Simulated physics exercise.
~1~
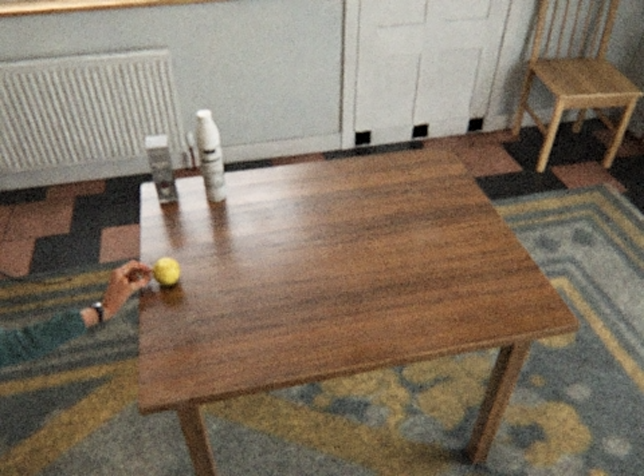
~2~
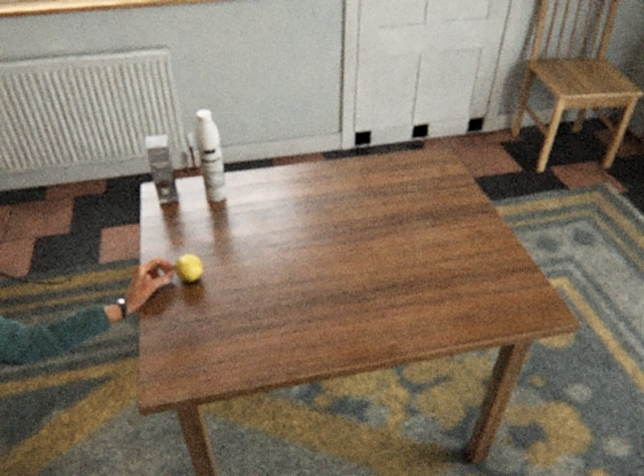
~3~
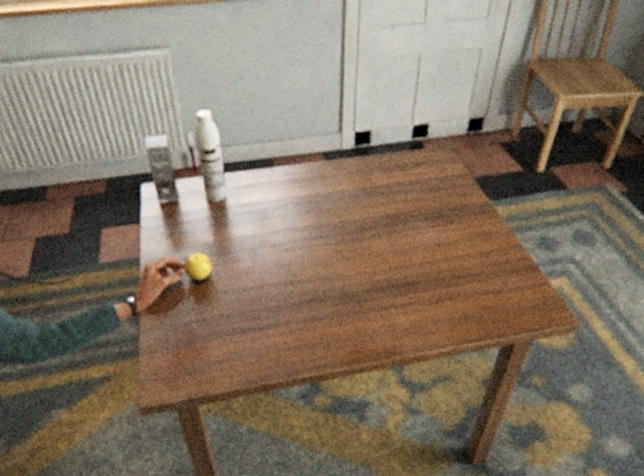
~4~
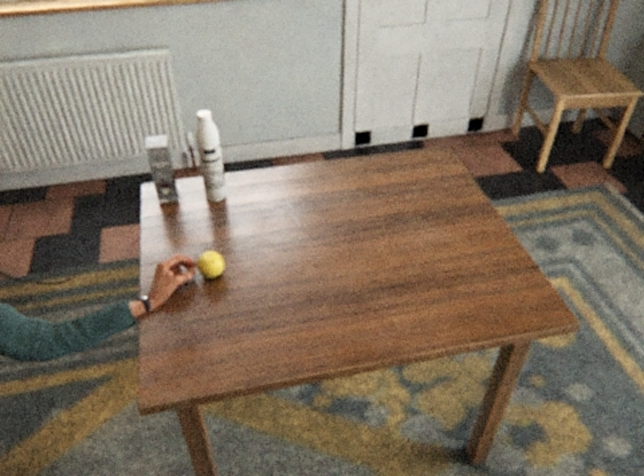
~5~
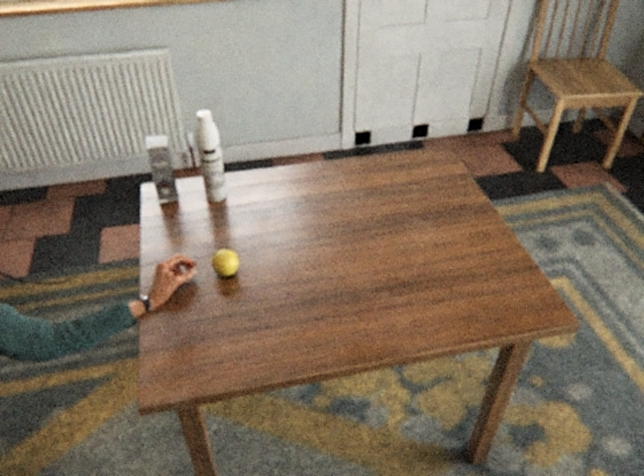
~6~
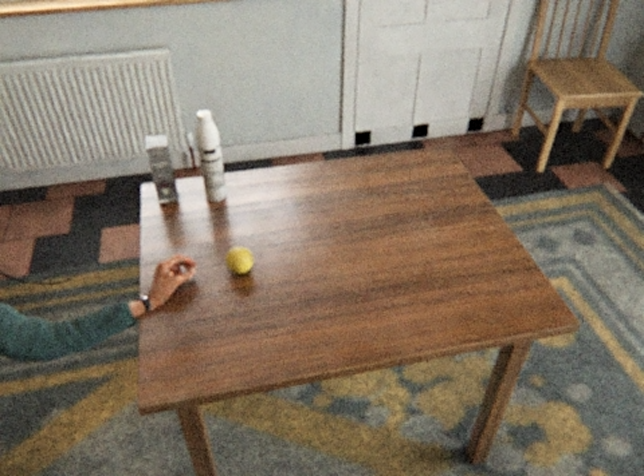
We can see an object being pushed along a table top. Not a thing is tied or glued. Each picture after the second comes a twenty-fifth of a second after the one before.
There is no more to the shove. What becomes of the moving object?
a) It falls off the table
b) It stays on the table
Answer: A.
Then, 0.20 s later than the last frame, yellow apple moved well along near (309, 250).
Then, 0.60 s later than the last frame, yellow apple moved well along near (435, 231).
Then, 1.00 s later than the last frame, yellow apple now off the table.
Then, 1.30 s later than the last frame, things are still on the move.
When it is over, off the table, yellow apple.
